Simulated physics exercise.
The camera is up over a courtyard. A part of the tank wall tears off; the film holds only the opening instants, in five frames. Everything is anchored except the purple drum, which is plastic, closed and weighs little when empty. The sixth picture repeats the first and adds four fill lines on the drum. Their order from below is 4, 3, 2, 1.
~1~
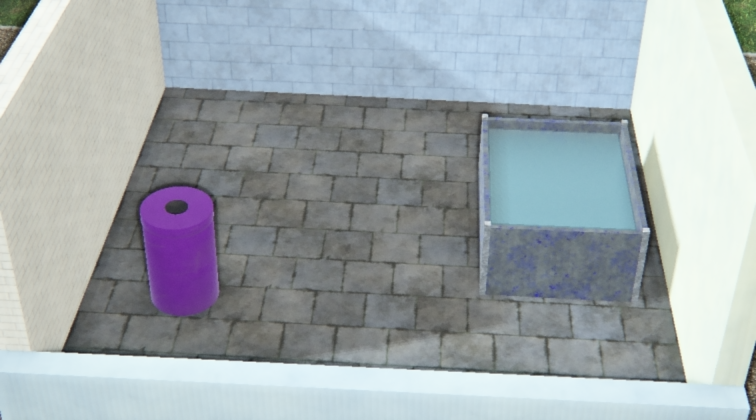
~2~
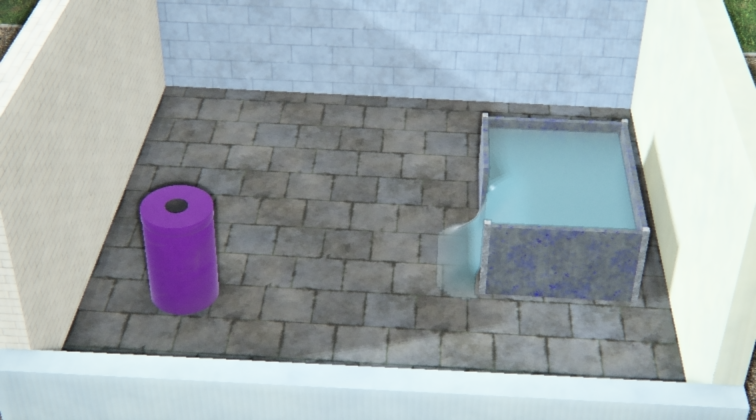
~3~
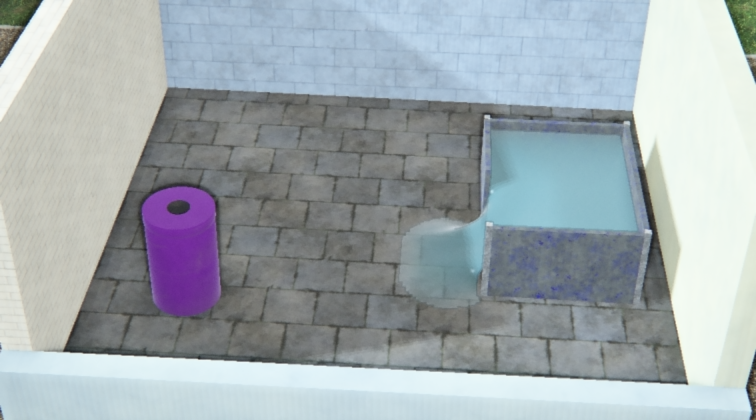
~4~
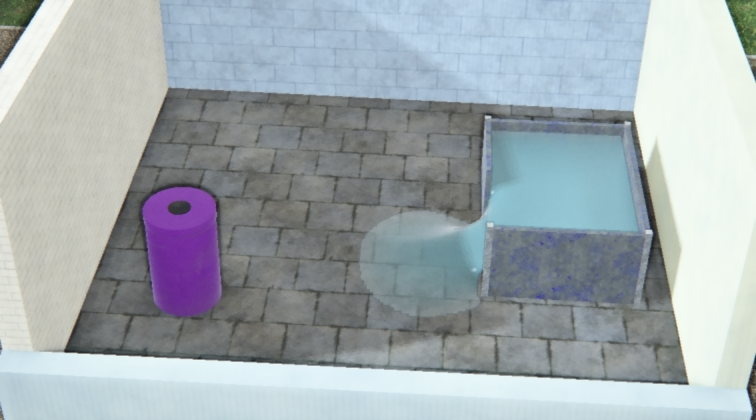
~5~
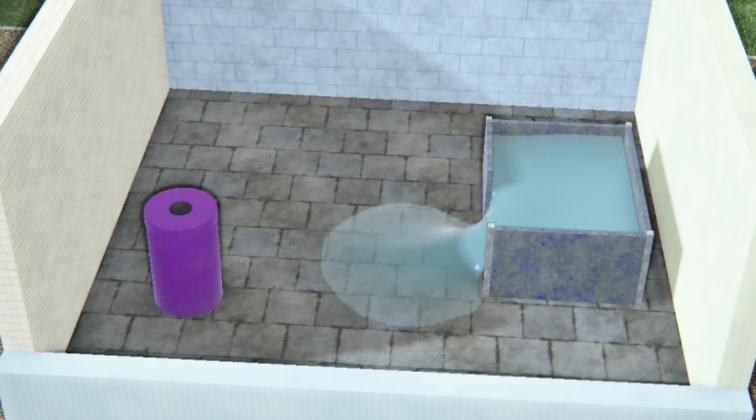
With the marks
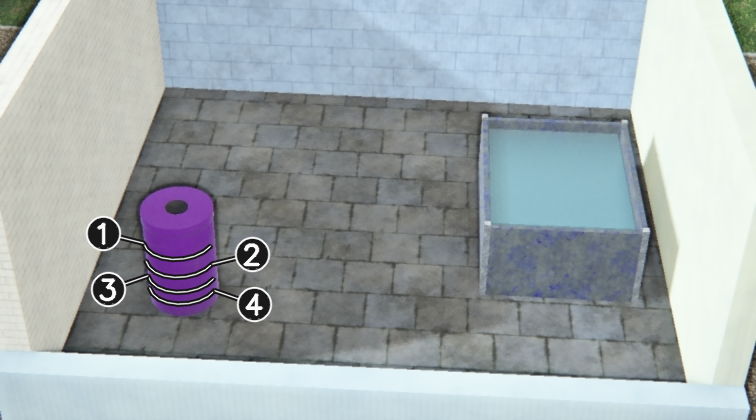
A tank of water leaks from its left side, and a puddle spreads leftward across paving.
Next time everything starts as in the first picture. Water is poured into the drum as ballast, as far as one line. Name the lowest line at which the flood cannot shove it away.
3 will do.
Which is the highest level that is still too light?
4.
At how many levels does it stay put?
Three.
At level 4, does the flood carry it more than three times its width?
No, less.
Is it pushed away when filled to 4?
Yes, it does.
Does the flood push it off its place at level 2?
No, that is safe.
On the marked copy, 1 at (172, 259); 2 at (174, 277); 3 at (176, 292); 4 at (177, 304); from the bottom up 4, 3, 2, 1.
With 1, it does not move.
With 2, it does not move.
With 3, it does not move.
With 4, it is pushed about twice its own width away.
